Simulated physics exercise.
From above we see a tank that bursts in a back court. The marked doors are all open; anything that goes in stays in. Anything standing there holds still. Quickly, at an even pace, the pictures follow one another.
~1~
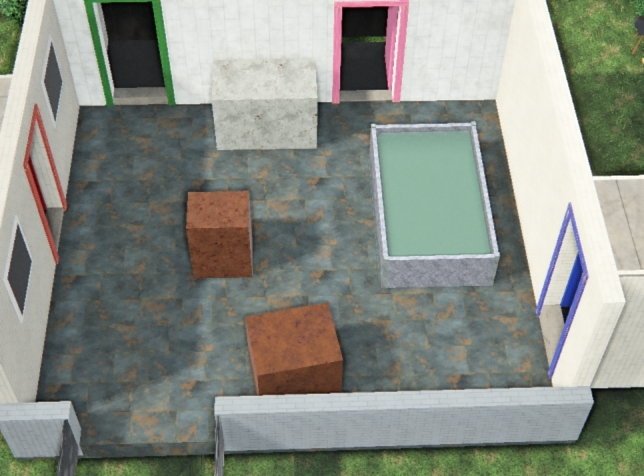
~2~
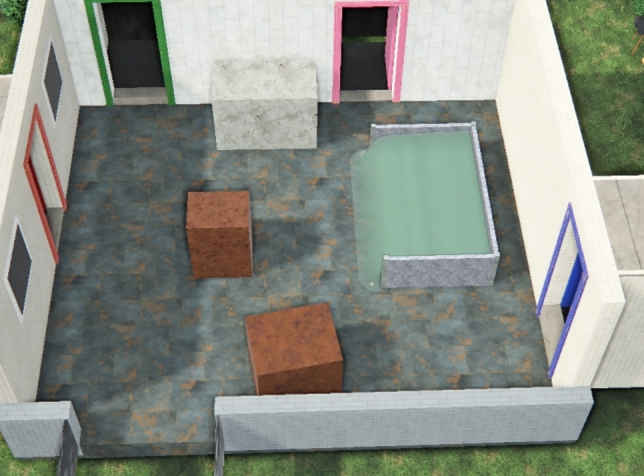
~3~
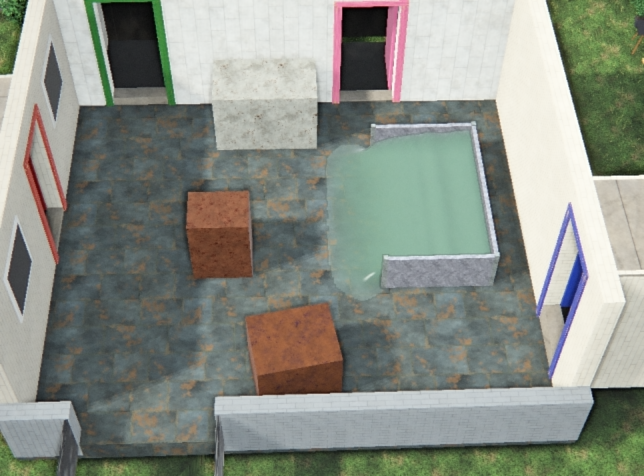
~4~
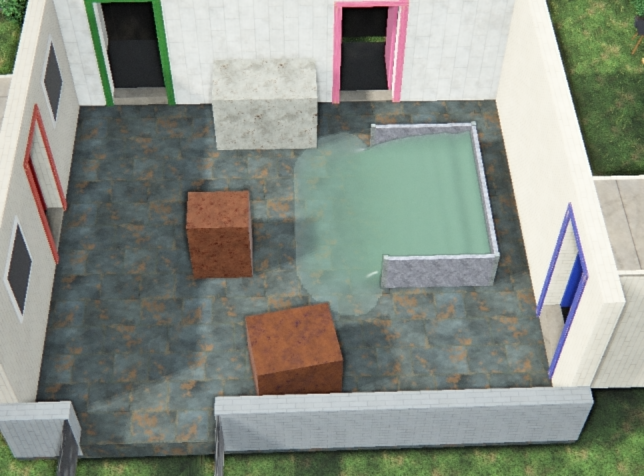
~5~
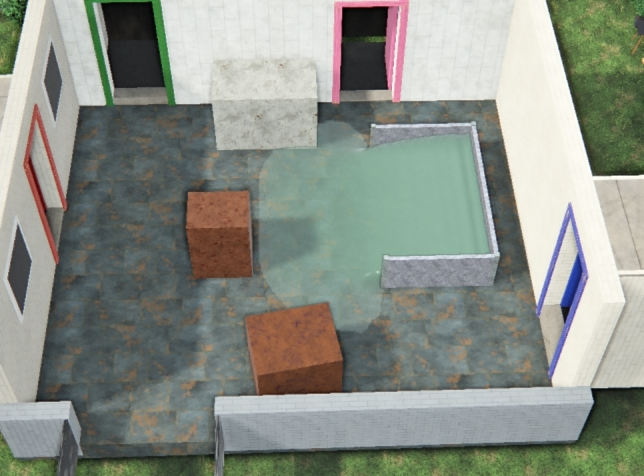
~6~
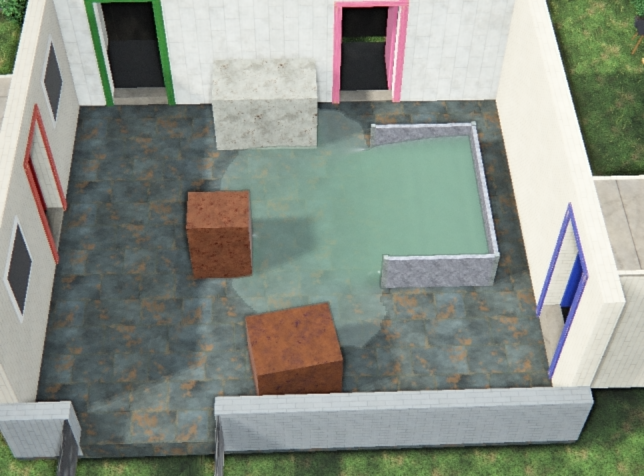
In a walled back court with dark tiled paving, a rectangular tank of pale green water stands whole and still near two rusty-brown blocks and a pale one. Its left side opens and water pours out leftward, spreading across the floor in a widening, rounded sheet that reaches the blocks.
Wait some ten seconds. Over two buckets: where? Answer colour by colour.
Blue door no, green door no, pink door no, red door yes.
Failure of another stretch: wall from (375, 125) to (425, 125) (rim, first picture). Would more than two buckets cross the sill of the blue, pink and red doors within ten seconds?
Going door by door: The blue one stays safe, the pink one gets too much, and the red one stays safe.
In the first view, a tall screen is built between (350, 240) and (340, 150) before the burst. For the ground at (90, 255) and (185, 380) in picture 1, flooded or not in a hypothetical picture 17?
Taking the points in order, the first is high and dry and the second is inundated.
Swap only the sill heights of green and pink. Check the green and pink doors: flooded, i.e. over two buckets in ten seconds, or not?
Result: Green door ends up above the limit; pink door comes in below.
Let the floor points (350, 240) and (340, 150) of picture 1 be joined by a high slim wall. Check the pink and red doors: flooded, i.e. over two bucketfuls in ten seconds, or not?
First the pink comes in over, then the red comes in under.
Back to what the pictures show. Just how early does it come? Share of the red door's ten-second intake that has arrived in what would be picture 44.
It should be near 100 percent of the ten-second total.
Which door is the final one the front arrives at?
That would be the blue one.
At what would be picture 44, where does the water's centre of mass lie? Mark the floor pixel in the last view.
I'd put it at around (231, 241).
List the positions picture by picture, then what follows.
In the first frame, the water tank at (432, 191) is whole and still.
In the second frame, water pours out at (380, 208) and has run to (367, 151).
In the third frame, the front is at (344, 149), out from the gap at (380, 210).
In the fourth frame, water pours out at (380, 211) and has run to (318, 144).
In the fifth frame, water pours out at (380, 212) and has run to (317, 128).
In the sixth frame, the front is at (232, 170), out from the gap at (380, 212).
A moment on, water covers 40 % of the floor; the blue door not reached, the green door not reached, the pink door not reached, the red door not reached.
Next, water covers 60 % of the floor; the blue door not reached, the green door not reached, the pink door under two buckets in, the red door over two buckets in.
Then, water covers 65 % of the floor; the blue door not reached, the green door wet at the sill, nothing in, the pink door under two buckets in, the red door far over two buckets in.
Later, water covers 80 % of the floor; the blue door wet at the sill, nothing in, the green door under two buckets in, the pink door under two buckets in, the red door far over two buckets in.
In the end, water covers 95 % of the floor; the blue door wet at the sill, nothing in, the green door under two buckets in, the pink door under two buckets in, the red door far over two buckets in.
